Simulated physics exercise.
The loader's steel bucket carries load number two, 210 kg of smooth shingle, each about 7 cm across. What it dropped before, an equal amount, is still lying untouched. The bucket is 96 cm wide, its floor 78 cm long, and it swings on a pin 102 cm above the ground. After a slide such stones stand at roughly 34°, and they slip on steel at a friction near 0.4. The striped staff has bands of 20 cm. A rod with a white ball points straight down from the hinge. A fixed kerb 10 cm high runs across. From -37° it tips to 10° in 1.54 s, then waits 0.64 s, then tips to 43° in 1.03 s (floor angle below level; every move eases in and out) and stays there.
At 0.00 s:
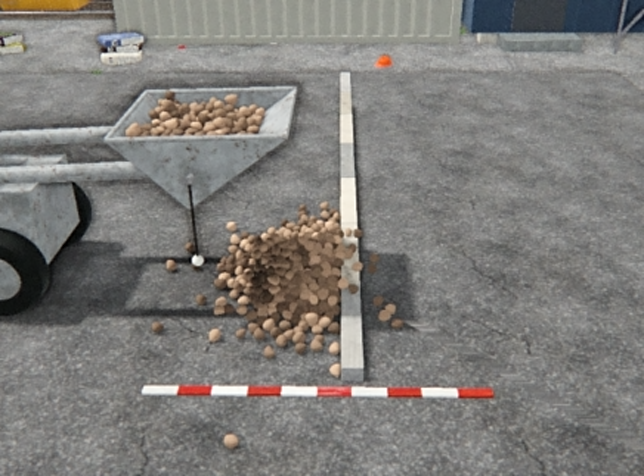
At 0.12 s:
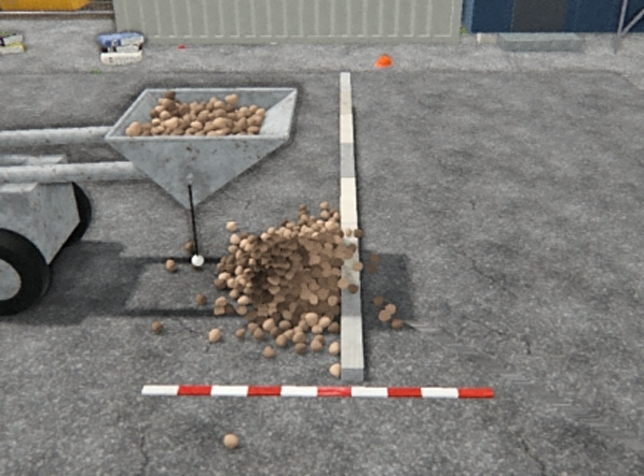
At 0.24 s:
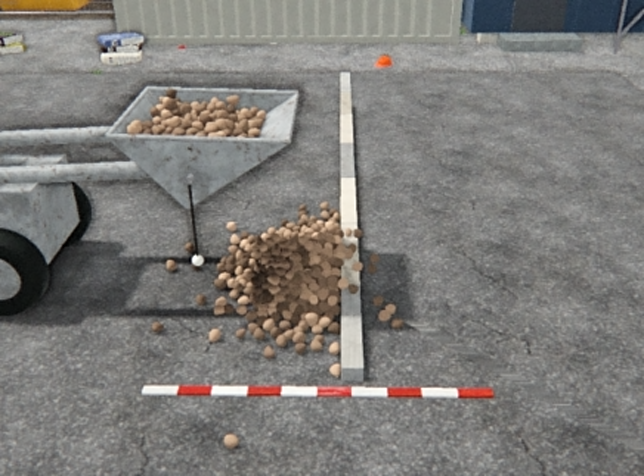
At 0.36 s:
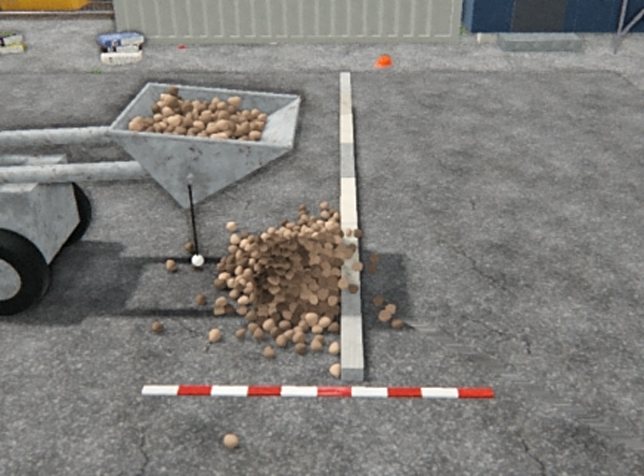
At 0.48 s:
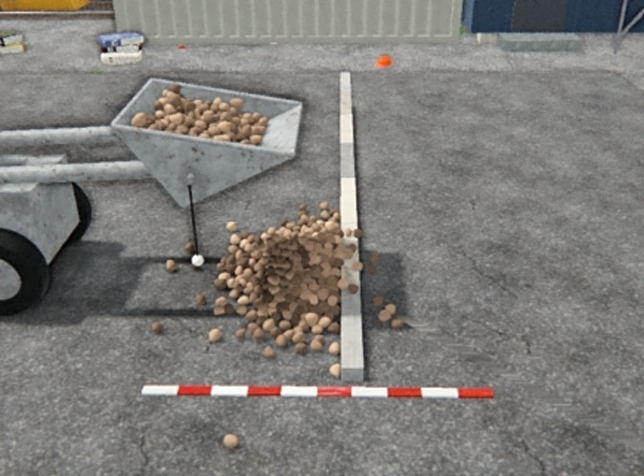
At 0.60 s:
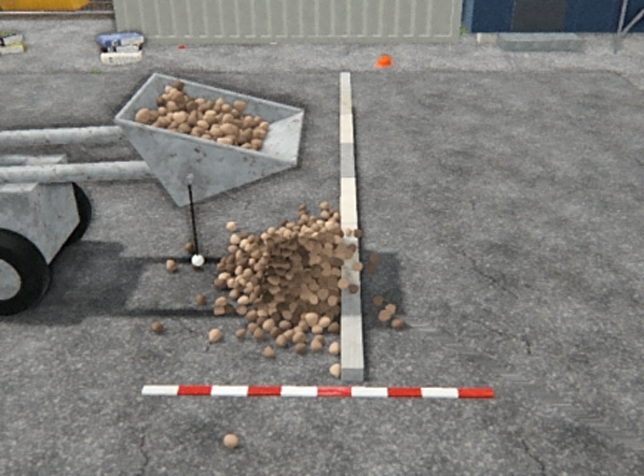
We see a steel bucket of brown stones on a loader slowly tilt, its right lip lowering slightly while the stones shift a little inside; below, an earlier heap lies still against a kerb, near a red-and-white striped staff.
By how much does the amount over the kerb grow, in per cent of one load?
About 18 per cent.
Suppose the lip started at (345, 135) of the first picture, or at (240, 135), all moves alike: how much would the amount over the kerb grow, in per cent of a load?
About 80 and 0 per cent.
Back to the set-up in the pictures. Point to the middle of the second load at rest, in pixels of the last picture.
Near (313, 260).
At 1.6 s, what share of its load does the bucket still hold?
Roughly 100 per cent is still inside.
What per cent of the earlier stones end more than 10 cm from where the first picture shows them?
Roughly 5 per cent of them.
After 1.2 s the floor is at 3°; in per cent of one load, 100 in the bucket, 98 on this side of the kerb, 2 over the kerb; the foremost stones are at (376, 283).
After 1.6 s the floor is at 10°; in per cent of one load, 100 in the bucket, 99 on this side of the kerb, 2 over the kerb; the foremost stones are at (376, 283).
After 3.7 s the floor is at 43°; in per cent of one load, 0 in the bucket, 181 on this side of the kerb, 19 over the kerb; the foremost stones are at (448, 261).
After 6.2 s the floor is at 43°; in per cent of one load, 0 in the bucket, 180 on this side of the kerb, 20 over the kerb; the foremost stones are at (448, 261). Net gain over the kerb, 18.
